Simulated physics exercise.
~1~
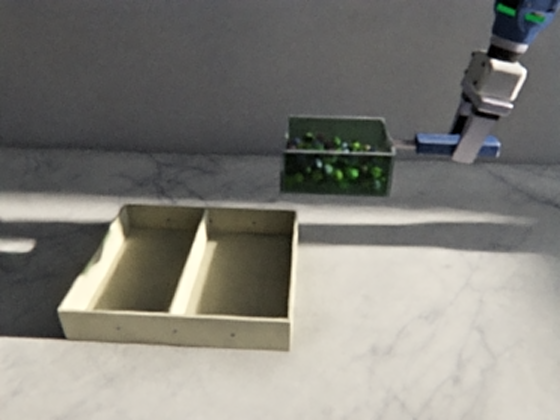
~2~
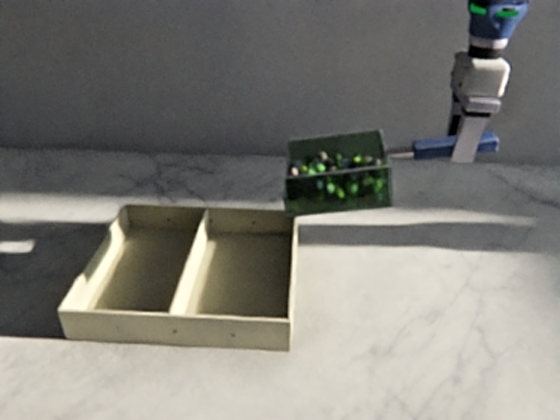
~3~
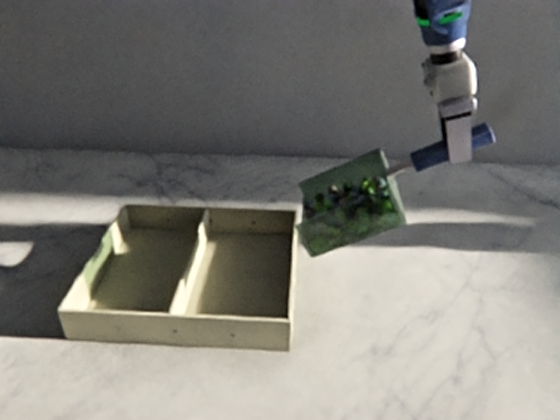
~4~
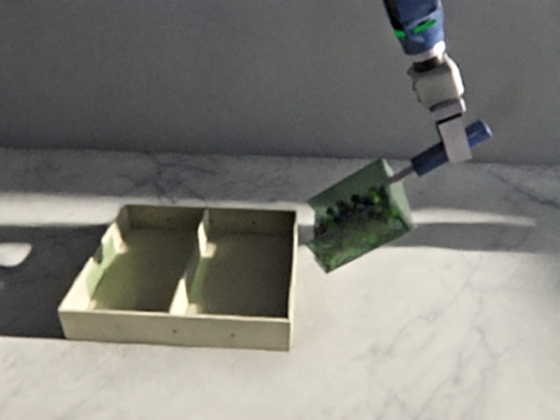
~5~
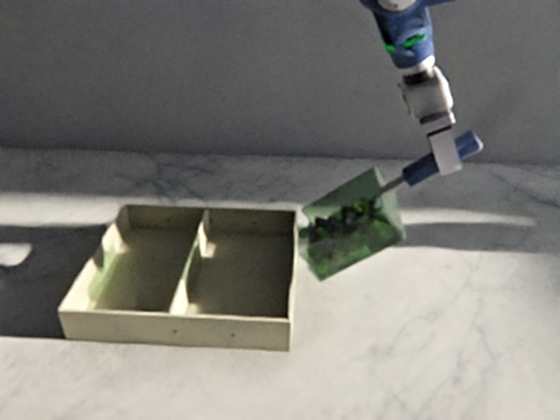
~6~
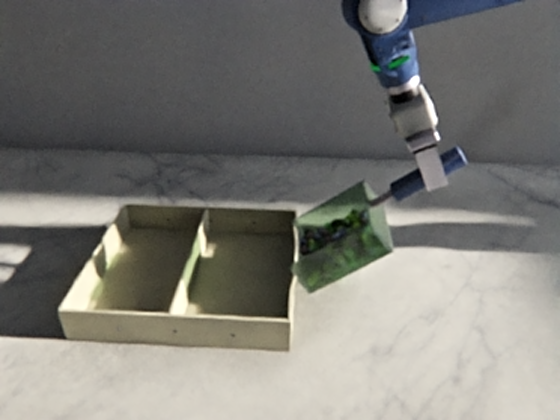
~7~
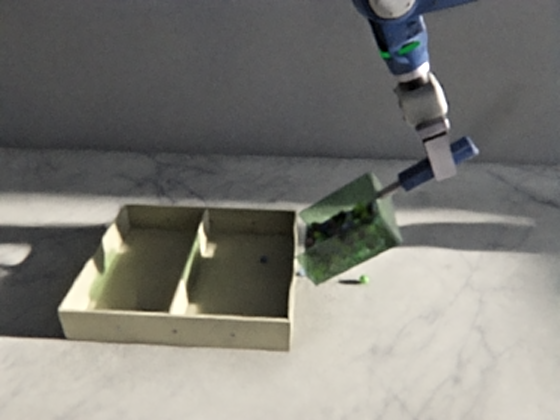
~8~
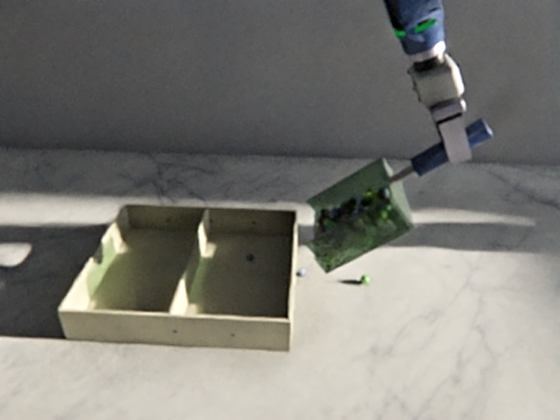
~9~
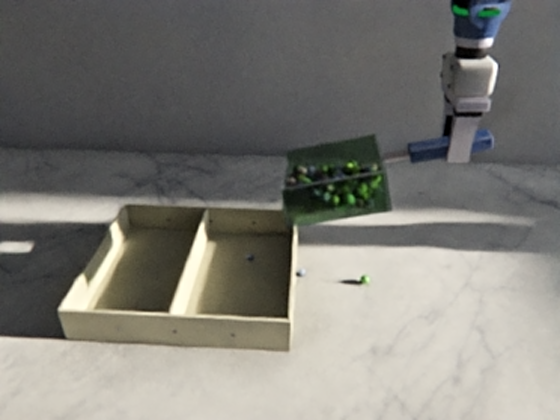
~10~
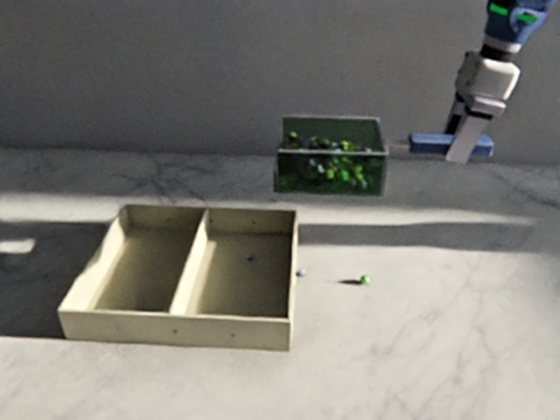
A robot arm tipped a clear box of green and dark round sweets toward a divided cream tray, shifted it slightly back and forth, then levelled it again, leaving the box nearly full with one sweet in the tray's right part and two on the table.
